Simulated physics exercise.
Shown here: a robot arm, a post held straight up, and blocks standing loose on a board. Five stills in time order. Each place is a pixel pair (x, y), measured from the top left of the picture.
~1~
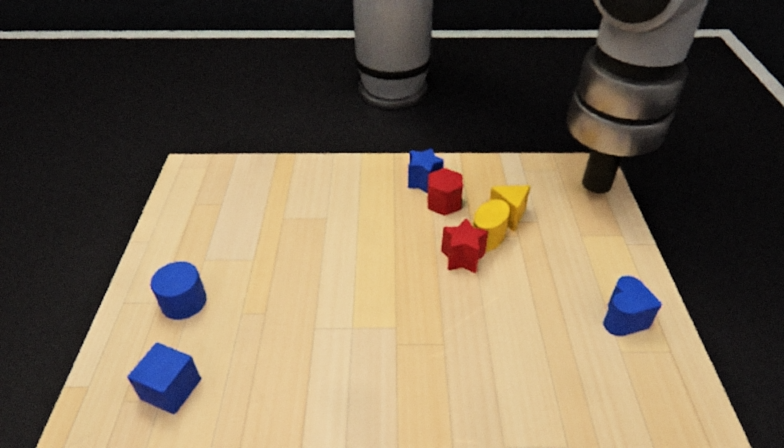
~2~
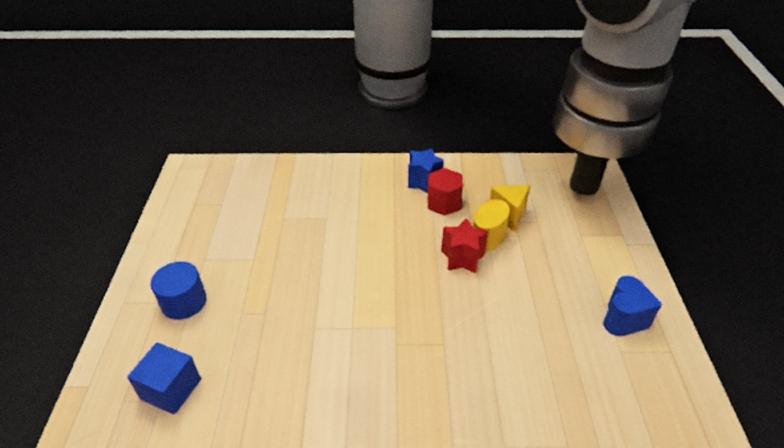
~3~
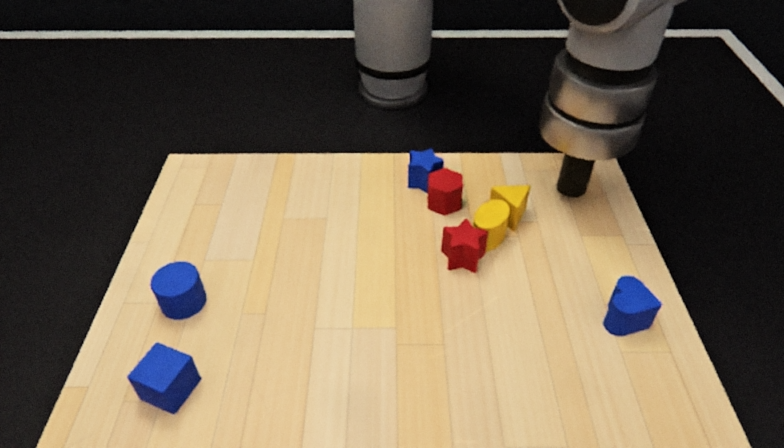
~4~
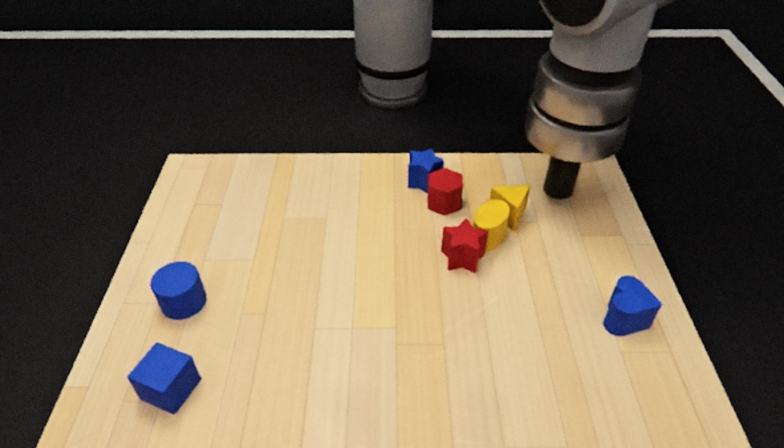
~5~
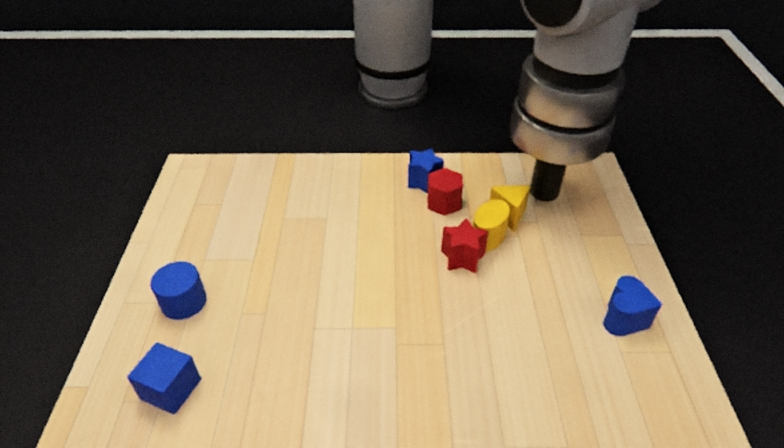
Robot arm sliding its dark upright post slowly left above a wooden board, while the scattered blue, red and yellow blocks stay still.
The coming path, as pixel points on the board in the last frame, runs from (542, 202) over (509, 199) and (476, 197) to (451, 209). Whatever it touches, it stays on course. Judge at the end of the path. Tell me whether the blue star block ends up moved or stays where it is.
Once the post is done, the blue star block remains in the old spot.
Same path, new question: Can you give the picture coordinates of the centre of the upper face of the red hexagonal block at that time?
Its top middle: (420, 187).
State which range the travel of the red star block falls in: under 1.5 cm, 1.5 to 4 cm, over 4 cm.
It goes under 1.5 cm.
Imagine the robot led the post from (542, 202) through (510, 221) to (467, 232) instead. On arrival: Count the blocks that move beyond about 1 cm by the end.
Counting only shifts above 1 cm, I get three or more blocks.
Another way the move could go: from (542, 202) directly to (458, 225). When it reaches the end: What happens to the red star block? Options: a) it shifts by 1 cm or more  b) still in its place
The one that fits is a, it shifts by 1 cm or more.
On the path given first. One third of the way, post at (510, 189); red star block at (462, 237); yellow oval block at (488, 218); yellow triangle at (500, 196), turned 25° anticlockwise.
Two thirds of the way, post at (476, 188); red star block at (461, 238), turned 15° clockwise; yellow oval block at (488, 220); yellow triangle at (488, 196), turned 85° anticlockwise.
At the end, post at (452, 199); blue star block in place; red hexagonal block at (420, 187); red star block at (461, 239), turned 20° clockwise; yellow oval block at (493, 224); yellow triangle at (475, 199), turned 145° anticlockwise.
